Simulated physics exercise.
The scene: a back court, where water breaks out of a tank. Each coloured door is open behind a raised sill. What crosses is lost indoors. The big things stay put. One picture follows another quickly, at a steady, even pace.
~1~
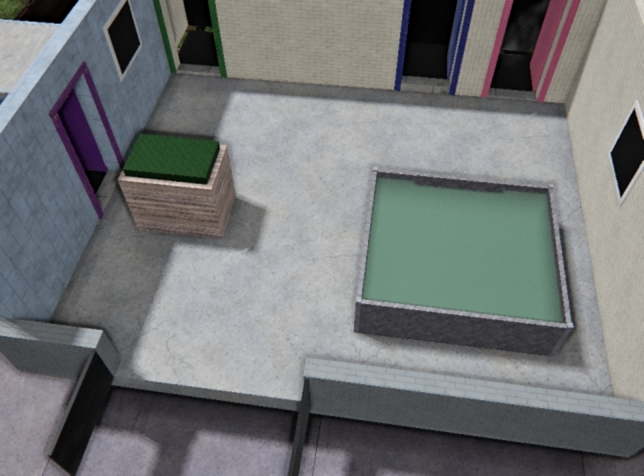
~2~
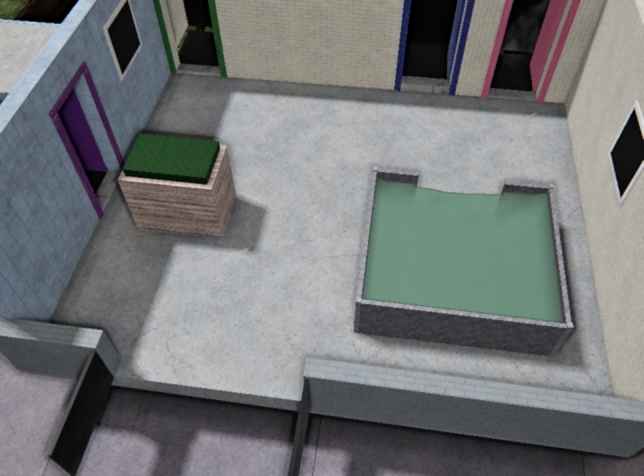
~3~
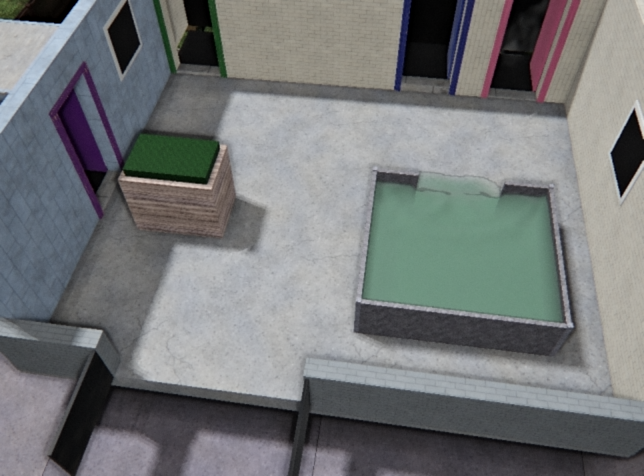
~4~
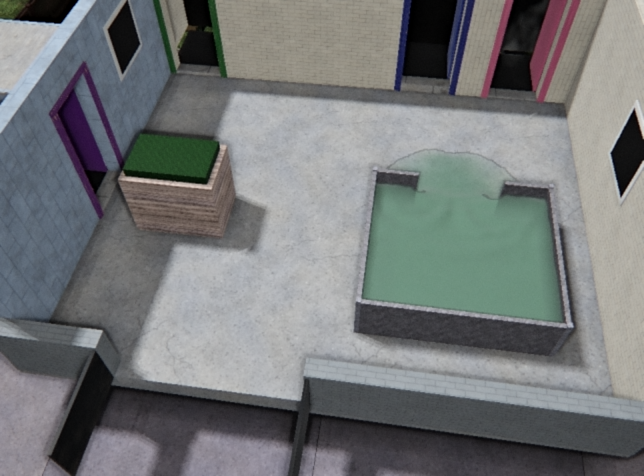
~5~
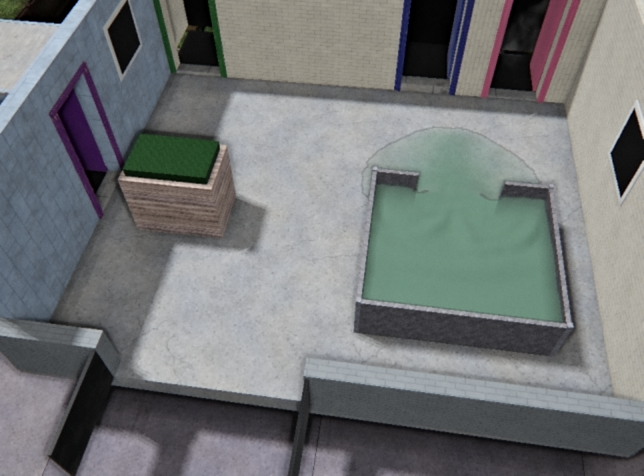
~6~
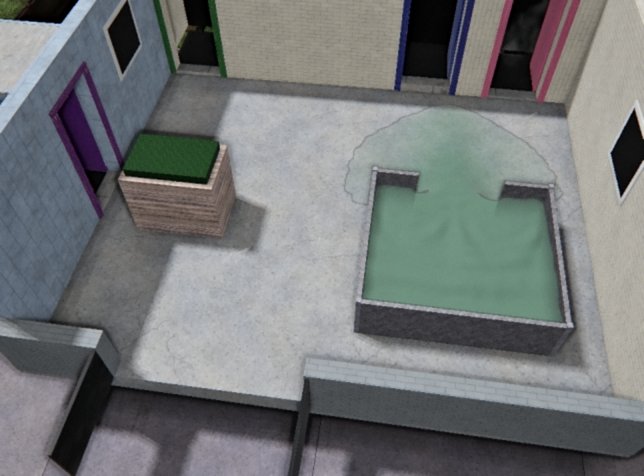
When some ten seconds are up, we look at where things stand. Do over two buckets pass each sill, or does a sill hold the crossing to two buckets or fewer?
Result: The purple door gets overrun I think. The green door gets overrun I think. The pink door gets overrun I think. The blue door gets overrun I think.
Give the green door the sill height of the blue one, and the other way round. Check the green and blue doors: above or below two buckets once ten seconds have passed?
So, one at a time, the green door never reaches the limit while the blue door breaks past the limit.
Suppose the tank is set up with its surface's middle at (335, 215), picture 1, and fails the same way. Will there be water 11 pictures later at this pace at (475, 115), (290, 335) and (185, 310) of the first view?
Soaked, parched, parched.
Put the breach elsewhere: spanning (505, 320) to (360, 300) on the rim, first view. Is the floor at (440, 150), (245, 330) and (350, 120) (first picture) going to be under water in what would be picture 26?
In the order you gave them, I get still bare, drenched, still bare.
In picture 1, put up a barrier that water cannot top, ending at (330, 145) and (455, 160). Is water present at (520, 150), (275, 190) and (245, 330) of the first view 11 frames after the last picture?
Results in order: Swamped / swamped / bone-dry.
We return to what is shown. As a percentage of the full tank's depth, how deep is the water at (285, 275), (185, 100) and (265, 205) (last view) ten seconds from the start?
Taking the places in turn, I get roughly 2, 18 and 2 percent.
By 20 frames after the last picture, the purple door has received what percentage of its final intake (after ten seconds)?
Estimate: Roughly 0 %.
A moment on, water covers 25 % of the floor; the purple door not reached, the green door not reached, the pink door under two buckets in, the blue door over two buckets in.
Next, water covers 30 % of the floor; the purple door not reached, the green door not reached, the pink door far over two buckets in, the blue door far over two buckets in.
Then, water covers 40 % of the floor; the purple door not reached, the green door wet at the sill, nothing in, the pink door far over two buckets in, the blue door far over two buckets in.
Later, water covers 60 % of the floor; the purple door under two buckets in, the green door over two buckets in, the pink door far over two buckets in, the blue door far over two buckets in.
In the end, water covers 90 % of the floor; the purple door over two buckets in, the green door far over two buckets in, the pink door far over two buckets in, the blue door far over two buckets in.
